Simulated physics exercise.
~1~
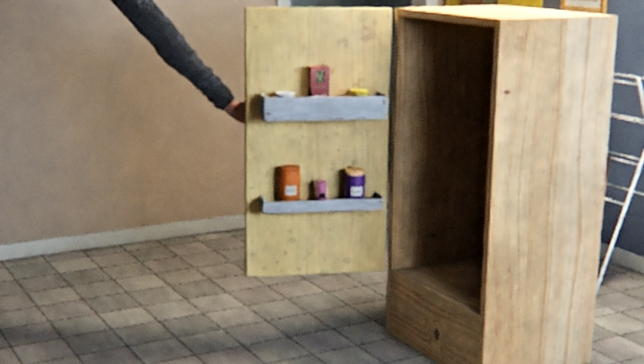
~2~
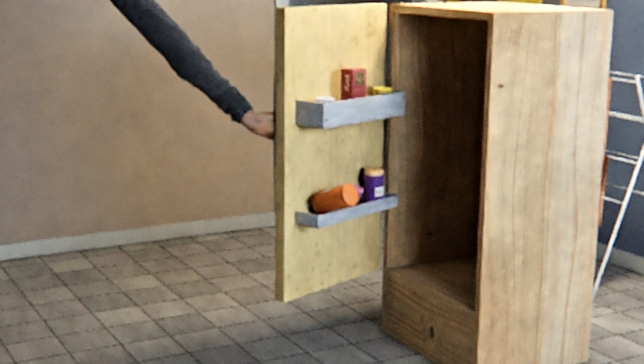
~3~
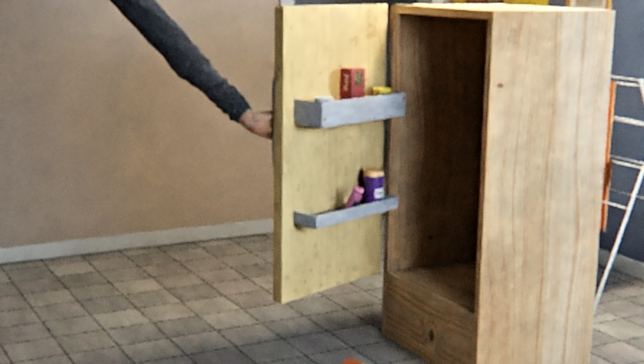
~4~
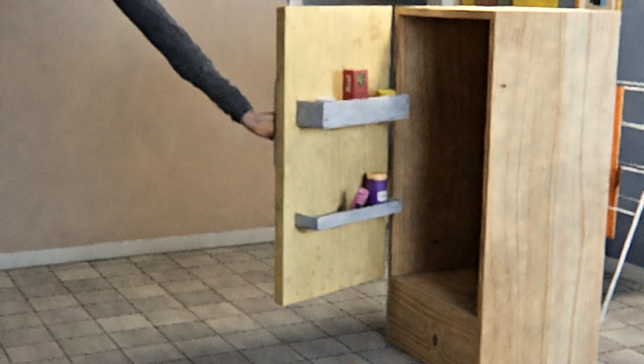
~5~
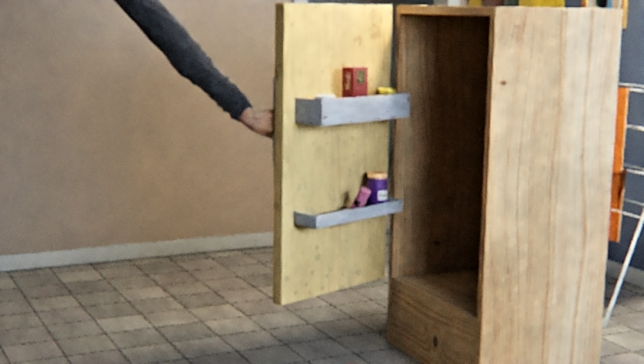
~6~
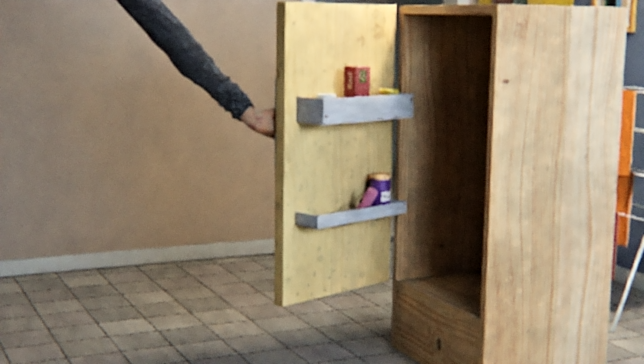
A cupboard door swings toward the frame, stops in a hand, and an orange jar falls out.
